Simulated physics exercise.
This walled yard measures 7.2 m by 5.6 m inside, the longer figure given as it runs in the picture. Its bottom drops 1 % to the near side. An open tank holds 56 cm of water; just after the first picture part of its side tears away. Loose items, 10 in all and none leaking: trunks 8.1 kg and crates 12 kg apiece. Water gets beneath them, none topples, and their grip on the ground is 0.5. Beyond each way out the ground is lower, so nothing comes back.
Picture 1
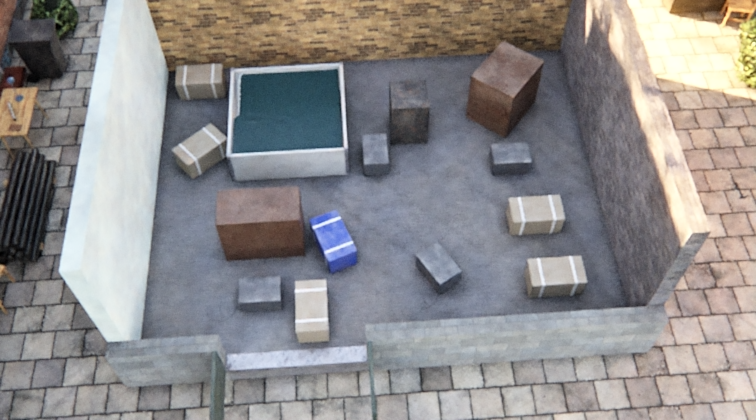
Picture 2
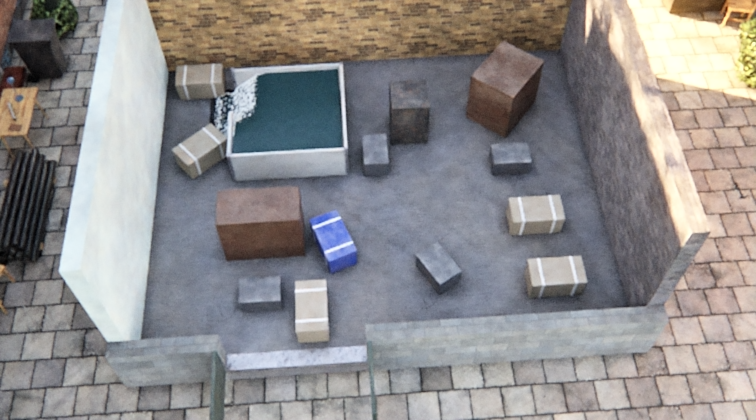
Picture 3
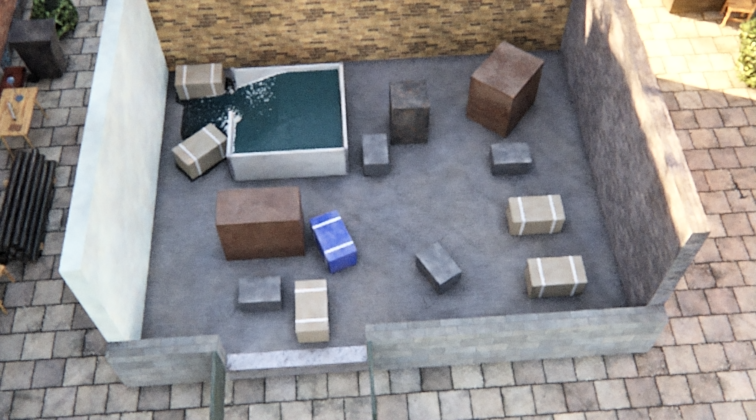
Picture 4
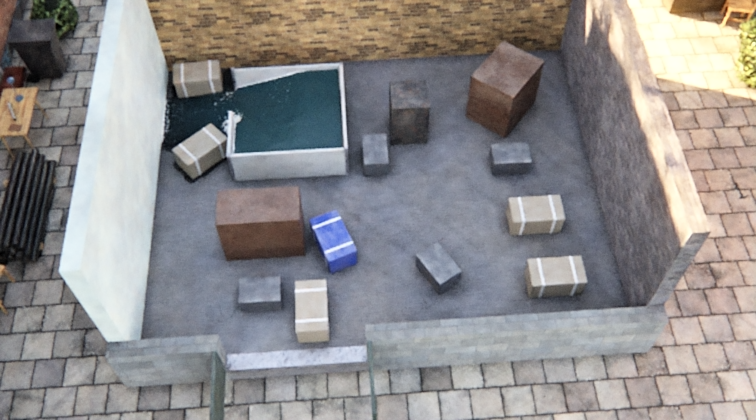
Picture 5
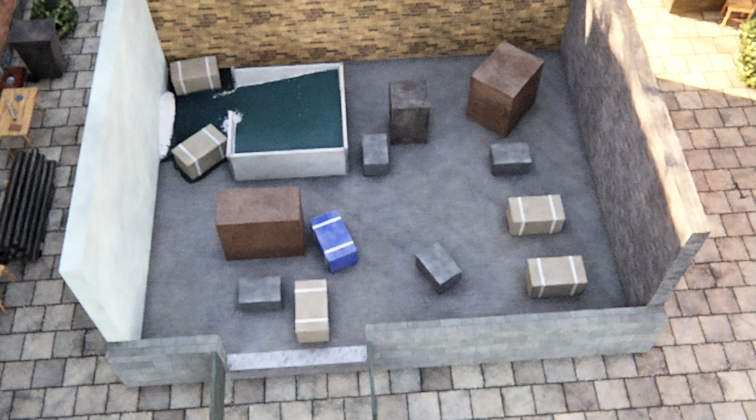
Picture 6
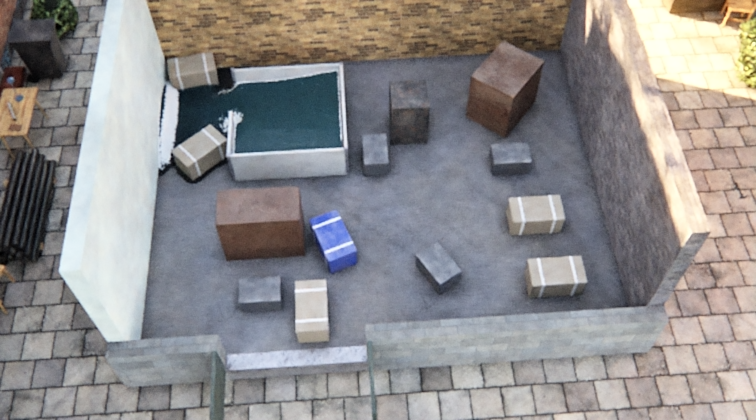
Water burst through the left side of the open tank in a walled yard, spread around two tan trunks in the corner, and washed up white against the left wall, nudging the rear trunk slightly.
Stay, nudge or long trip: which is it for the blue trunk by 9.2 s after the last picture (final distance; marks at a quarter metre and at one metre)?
Blue trunk holds its place.
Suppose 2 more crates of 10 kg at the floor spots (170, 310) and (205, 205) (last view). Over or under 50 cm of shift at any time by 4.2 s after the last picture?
In turn: Over, over.
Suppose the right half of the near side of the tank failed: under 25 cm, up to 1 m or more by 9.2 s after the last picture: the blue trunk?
Then the blue trunk ends far away.
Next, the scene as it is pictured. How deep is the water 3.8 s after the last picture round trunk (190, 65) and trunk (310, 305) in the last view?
Roughly 6 and 1 cm.
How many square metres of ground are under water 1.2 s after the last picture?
About 10.0 m2.
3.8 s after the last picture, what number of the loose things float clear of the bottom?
I count 2.
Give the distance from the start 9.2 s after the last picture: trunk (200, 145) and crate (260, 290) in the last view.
In turn: 140 cm, 60 cm.
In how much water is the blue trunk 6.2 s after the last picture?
About 2 cm.
Then, 1.2 s after the last picture the blue trunk is near (333, 235), 0.0 m from its start, aground; 0 of 10 are out; 2 afloat.
Then, 3.8 s after the last picture the blue trunk is near (333, 235), 0.0 m from its start, aground; 0 of 10 are out; 2 afloat.
Then, 6.2 s after the last picture the blue trunk is near (333, 235), 0.0 m from its start, aground; 0 of 10 are out; 1 afloat.
Then, 9.2 s after the last picture the blue trunk is near (335, 234), 0.0 m from its start, aground; 0 of 10 are out; 4 afloat.
